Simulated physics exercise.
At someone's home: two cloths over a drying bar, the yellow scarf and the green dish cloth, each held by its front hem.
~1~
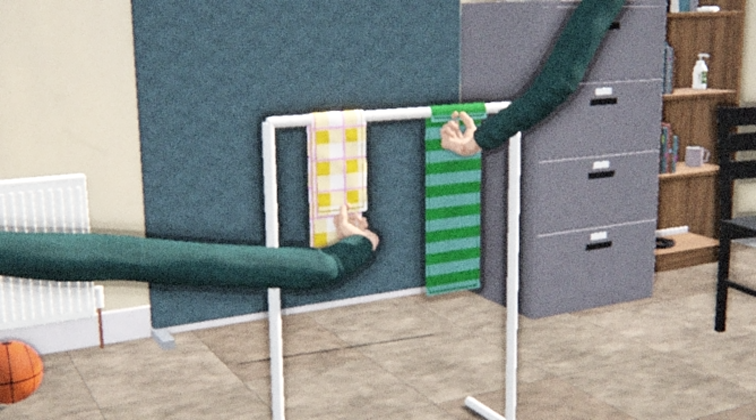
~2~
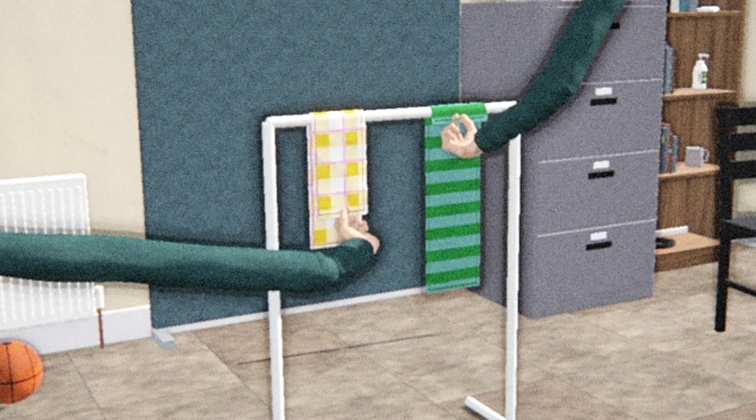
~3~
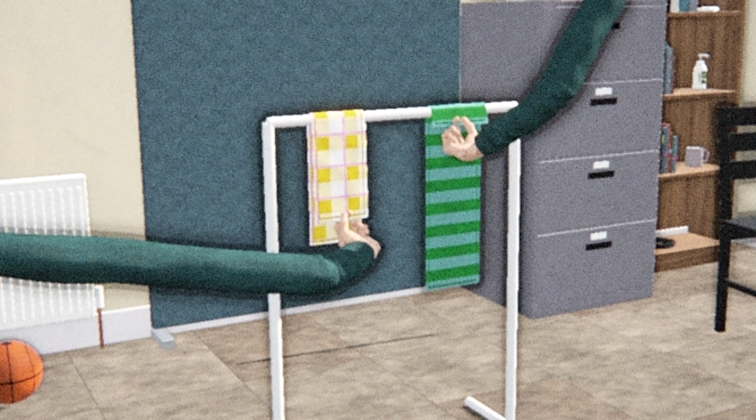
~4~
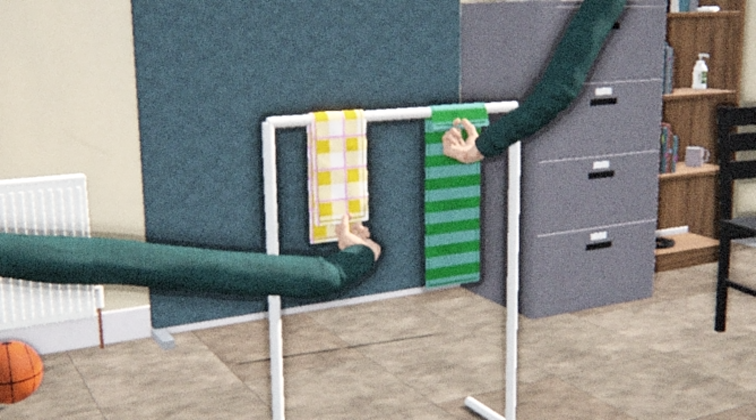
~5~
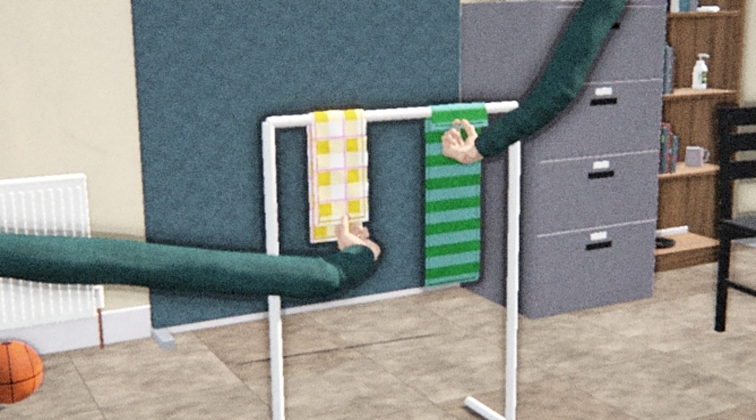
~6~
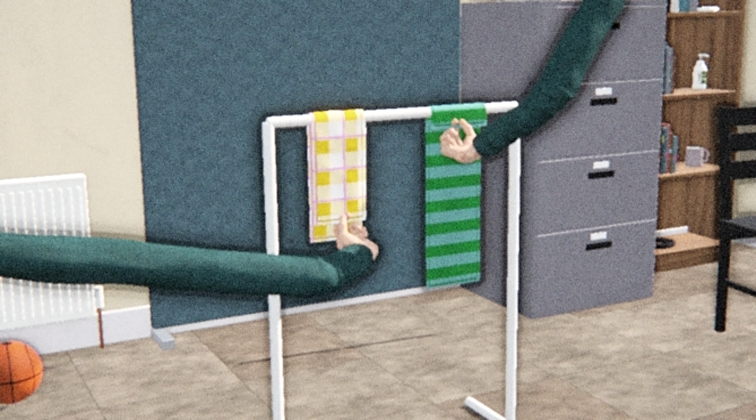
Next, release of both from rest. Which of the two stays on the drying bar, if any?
In the end the yellow scarf hangs on, the green dish cloth drops.
Then, 0.44 s past the final frame, scarf unmoved; dish cloth clear of the rail and dropping near (453, 289).
Then, 0.70 s past the final frame, scarf unmoved; dish cloth in a heap on the floor.
When it is over, scarf unmoved; dish cloth in a heap on the floor. The yellow scarf stays on and the green dish cloth slips to the floor.
